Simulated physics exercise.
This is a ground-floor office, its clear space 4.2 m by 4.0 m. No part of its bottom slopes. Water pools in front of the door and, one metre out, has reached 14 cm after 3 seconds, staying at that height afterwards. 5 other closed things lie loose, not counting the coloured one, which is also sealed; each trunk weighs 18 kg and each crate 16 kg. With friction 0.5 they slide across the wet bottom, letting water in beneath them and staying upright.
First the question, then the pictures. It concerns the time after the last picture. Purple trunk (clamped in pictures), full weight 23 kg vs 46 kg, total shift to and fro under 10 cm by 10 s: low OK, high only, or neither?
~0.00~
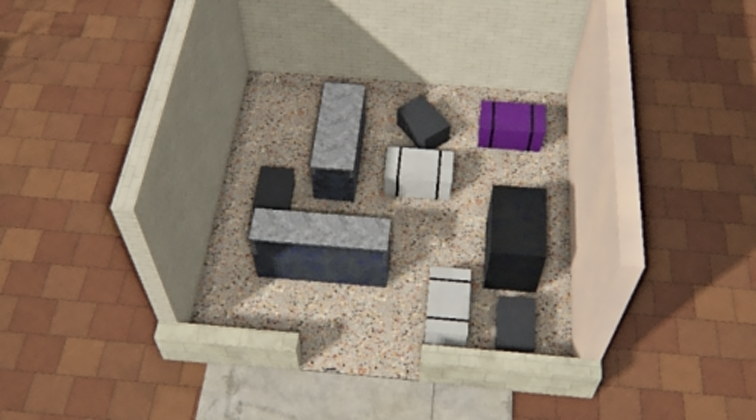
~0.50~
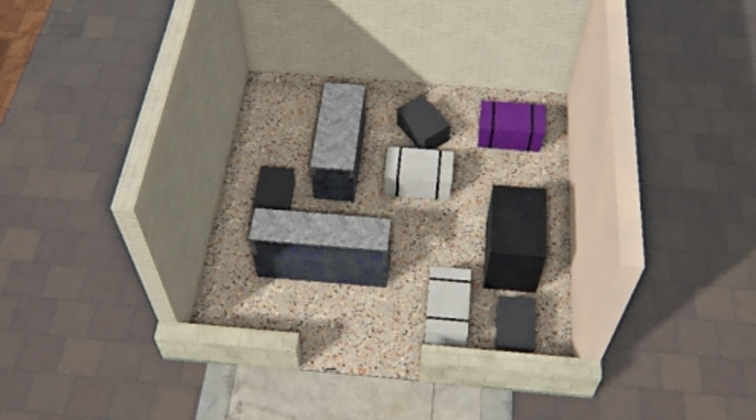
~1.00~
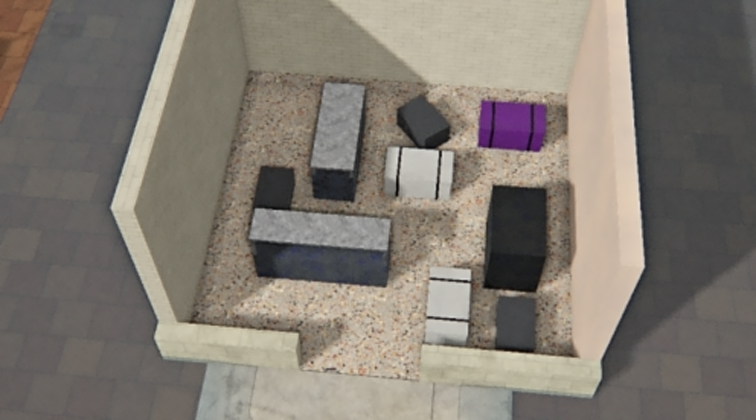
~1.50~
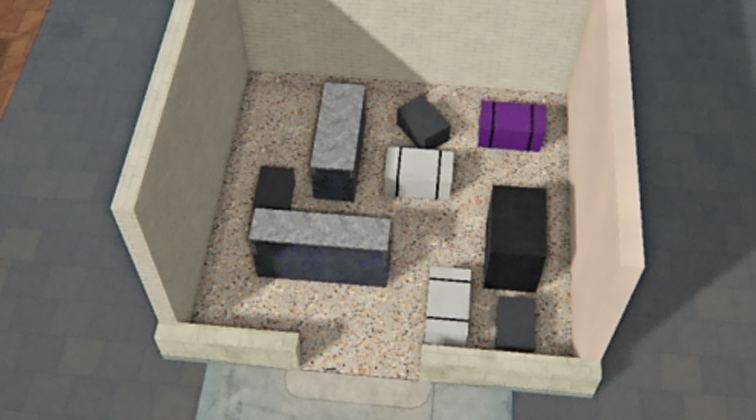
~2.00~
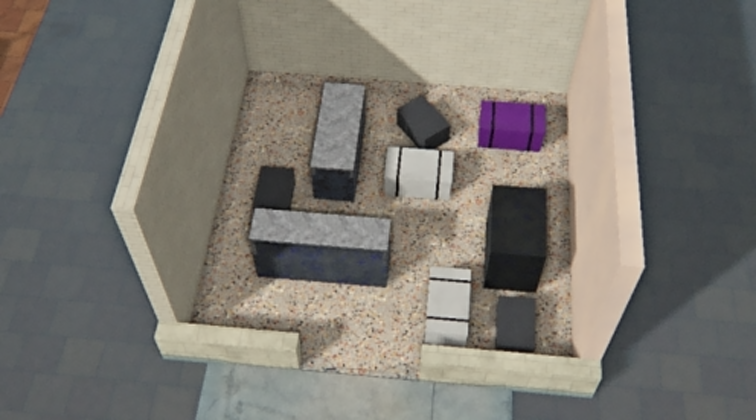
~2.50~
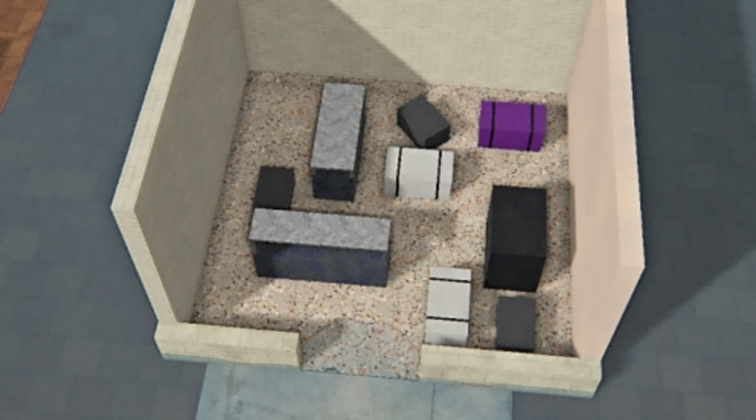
Low OK.
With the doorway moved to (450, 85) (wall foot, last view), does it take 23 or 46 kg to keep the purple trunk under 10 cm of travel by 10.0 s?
There just the heavier succeeds.
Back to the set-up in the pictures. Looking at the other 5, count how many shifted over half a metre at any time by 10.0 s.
I count 0 of them.
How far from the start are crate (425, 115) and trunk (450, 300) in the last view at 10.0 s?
In that order: 0 cm, 30 cm.
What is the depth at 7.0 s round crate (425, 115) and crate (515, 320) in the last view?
1 and 1 cm.
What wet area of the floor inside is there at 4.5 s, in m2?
Some 3.5 m2.
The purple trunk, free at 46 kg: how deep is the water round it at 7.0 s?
About 2 cm.
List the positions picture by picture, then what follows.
The first picture shows the purple trunk at (513, 116), on the bottom; 0.0 m2 under water; 0 of 6 have shifted.
The second picture shows the purple trunk at (513, 116), on the bottom; water covers 0.0 m2; 0 of 6 have shifted.
The third picture shows the purple trunk at (513, 116), on the bottom; 0.0 m2 under water; 0 of 6 have shifted.
The fourth picture shows the purple trunk at (513, 116), on the bottom; 0.0 m2 under water; 0 of 6 have shifted.
The fifth picture shows the purple trunk at (513, 116) rests on the ground; 0.0 m2 under water; 0 of 6 have shifted.
The sixth picture shows the purple trunk at (513, 116) rests on the ground; water covers 0.4 m2; 0 of 6 have shifted.
After 3.5 s the purple trunk would be 0 cm from its start with 23 kg and 0 cm from its start with 46 kg; 0 cm of water round it then.
After 4.5 s the purple trunk would be 0 cm from its start with 23 kg and 0 cm from its start with 46 kg; 0 cm of water round it then.
After 7.0 s the purple trunk would be 0 cm from its start with 23 kg and 0 cm from its start with 46 kg; 2 cm of water round it then.
After 10.0 s the purple trunk would be 0 cm from its start with 23 kg and 0 cm from its start with 46 kg; 4 cm of water round it then.
